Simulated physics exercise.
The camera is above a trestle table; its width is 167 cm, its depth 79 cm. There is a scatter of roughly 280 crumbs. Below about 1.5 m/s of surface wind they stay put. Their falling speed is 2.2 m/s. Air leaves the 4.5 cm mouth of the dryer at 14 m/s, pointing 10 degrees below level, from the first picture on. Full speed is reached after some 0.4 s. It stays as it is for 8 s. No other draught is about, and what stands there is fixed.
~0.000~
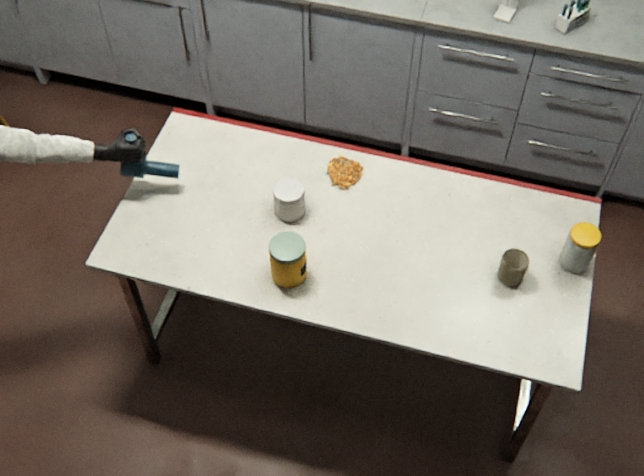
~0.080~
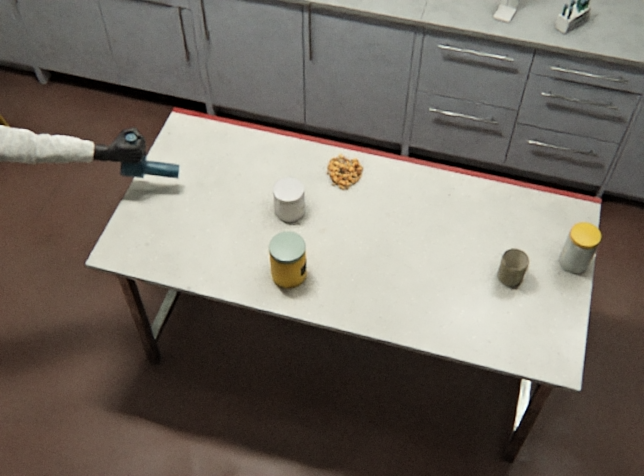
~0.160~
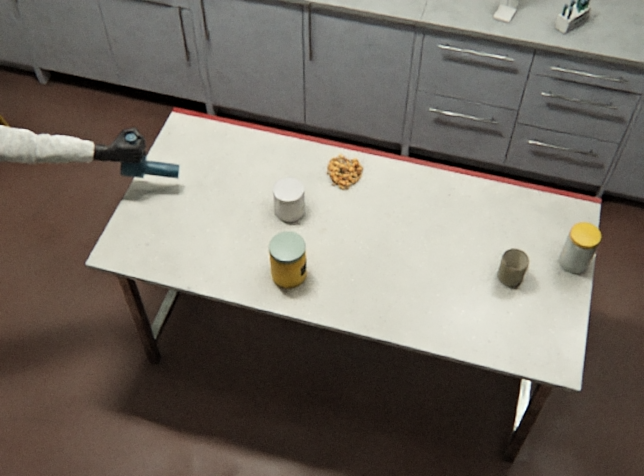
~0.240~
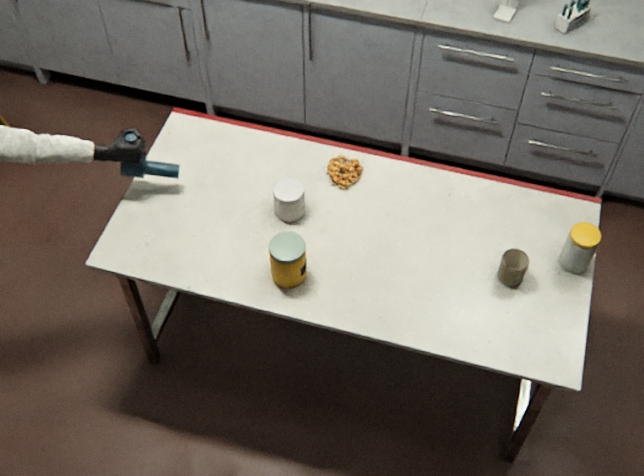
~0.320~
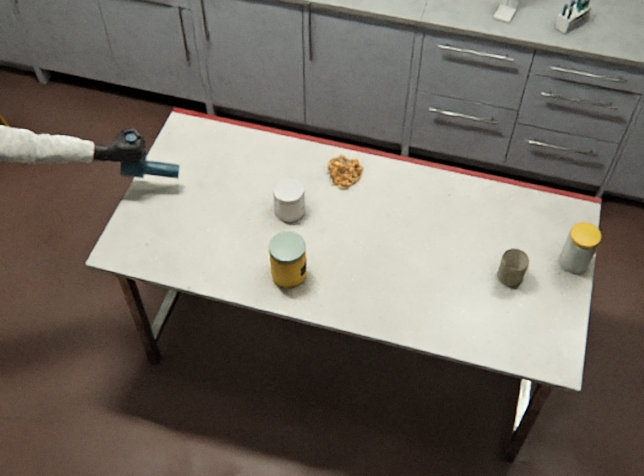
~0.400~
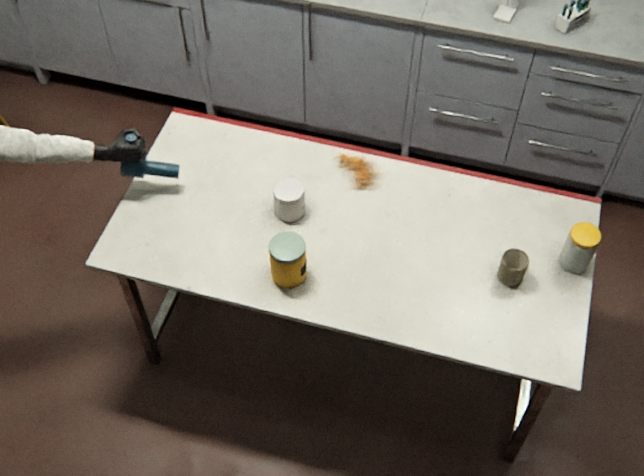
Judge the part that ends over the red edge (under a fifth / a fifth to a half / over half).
The share over the red edge is over half.
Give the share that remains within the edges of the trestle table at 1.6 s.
Some 0 per cent.
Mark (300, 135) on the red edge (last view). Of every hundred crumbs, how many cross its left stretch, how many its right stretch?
About 0 % left and 100 % right.
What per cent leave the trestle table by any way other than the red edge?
Some 4 per cent.
After 1.6 s, 0 % are on the move or not yet settled, 96 % are over the red edge.
After 2.6 s, 0 % are on the move or not yet settled, 96 % are over the red edge.
After 4.4 s, 0 % are on the move or not yet settled, 96 % are over the red edge.
After 8.0 s, at the end, 96 % are over the red edge.
